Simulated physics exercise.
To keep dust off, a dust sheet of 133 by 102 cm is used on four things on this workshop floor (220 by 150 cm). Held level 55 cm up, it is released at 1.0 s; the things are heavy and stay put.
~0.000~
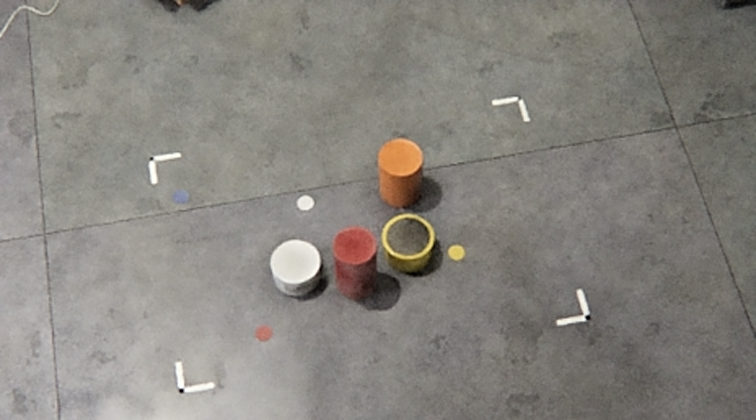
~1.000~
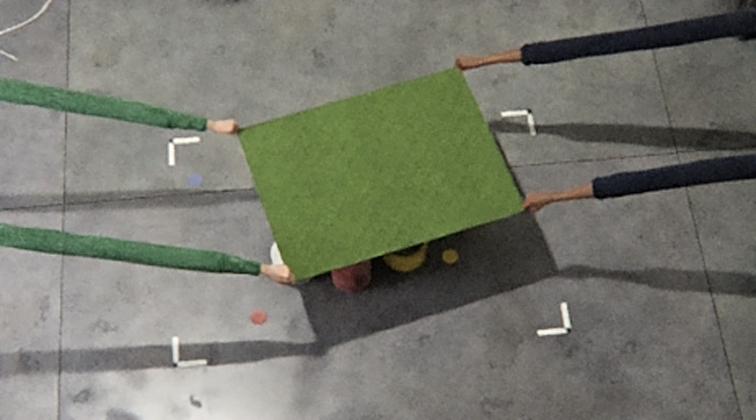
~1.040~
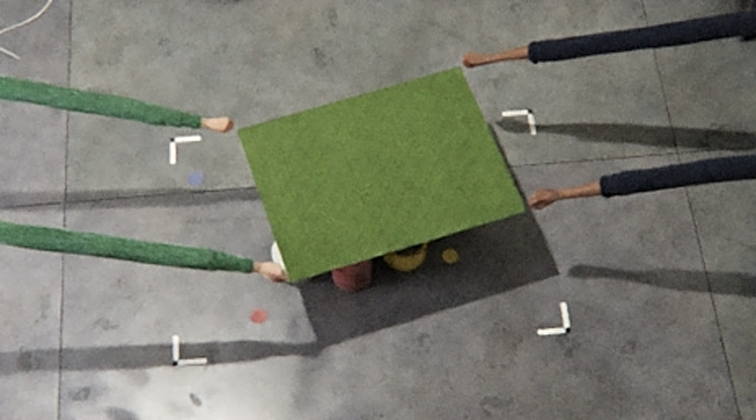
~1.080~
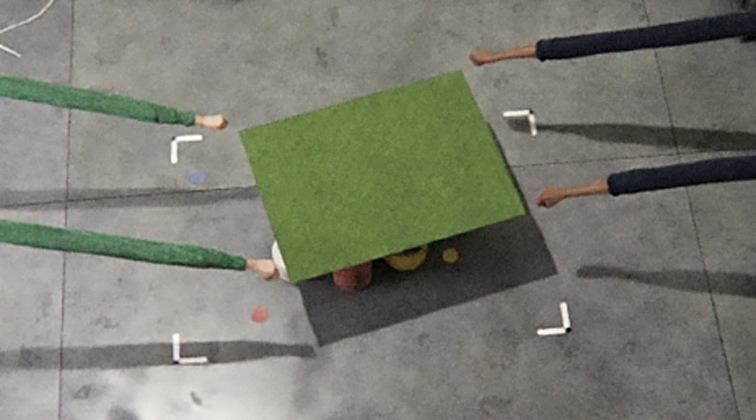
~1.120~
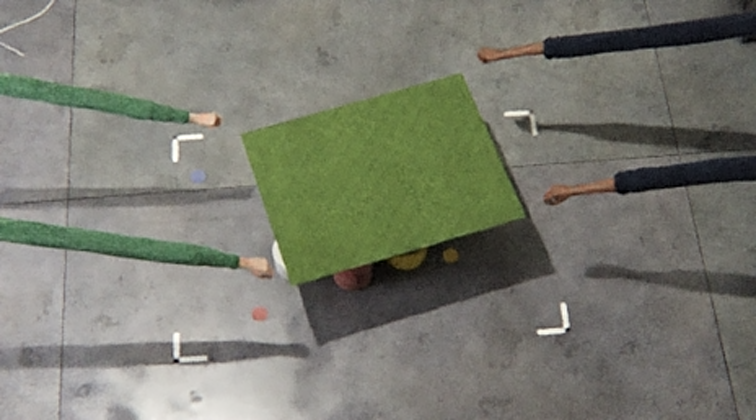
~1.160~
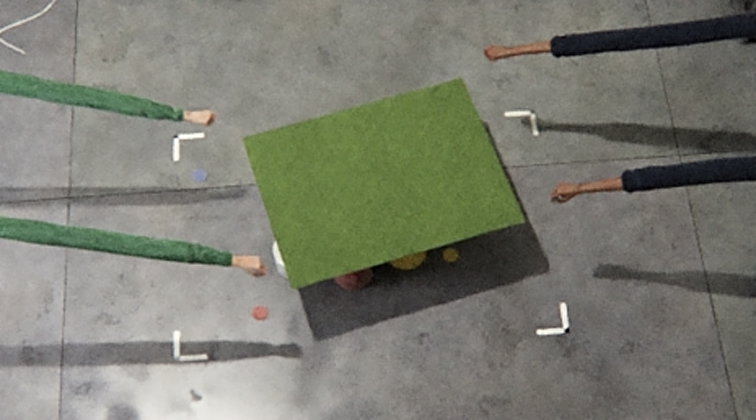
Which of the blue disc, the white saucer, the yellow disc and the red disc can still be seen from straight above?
Result: Blue disc stays uncovered, white saucer ends under the cloth, yellow disc vanishes under it, red disc stays uncovered.
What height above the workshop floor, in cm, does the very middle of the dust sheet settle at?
About 36 cm up.
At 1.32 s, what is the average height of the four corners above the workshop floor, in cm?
Mean corner height at that time: Approx. 16 cm.
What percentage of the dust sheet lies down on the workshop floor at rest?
15 per cent.
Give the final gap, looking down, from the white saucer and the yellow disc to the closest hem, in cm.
Roughly 8 cm, then 4 cm.
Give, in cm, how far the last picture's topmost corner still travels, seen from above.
32 cm.
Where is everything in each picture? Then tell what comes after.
Shows, blue disc (181, 197); white saucer (305, 203); yellow disc (457, 252); red disc (264, 333); orange bucket (401, 157), 33 cm tall; white bin (295, 262), 16 cm tall; yellow pot (408, 236), 16 cm tall; red bin (355, 245), 39 cm tall, in the first frame.
Shows, dust sheet corners (290, 283) (236, 130) (459, 66) (527, 211); highest point 55 cm, lowest 55 cm, in the second frame.
Shows, dust sheet corners (290, 283) (237, 130); highest point 54 cm, lowest 54 cm, in the third frame.
Shows, dust sheet corners (291, 284) (238, 131); highest point 52 cm, lowest 52 cm, in the fourth frame.
Shows, dust sheet corners (291, 287) (240, 134); highest point 49 cm, lowest 48 cm, in the fifth frame.
Shows, dust sheet corners (292, 290) (242, 139) (462, 78) (525, 222); highest point 44 cm, lowest 43 cm, in the sixth frame.
After 1.3 s, 0 % of it is down, spanning 147 by 119 cm, above white saucer, yellow disc.
After 1.5 s, 10 % of it is down, spanning 126 by 107 cm, above white saucer, yellow disc.
After 1.6 s, 10 % of it is down, spanning 125 by 115 cm, above white saucer, yellow disc.
After 1.8 s, 15 % of it is down, spanning 125 by 115 cm, above white saucer, yellow disc.
After 3.3 s, 15 % of it is down, spanning 124 by 109 cm, above white saucer, yellow disc.
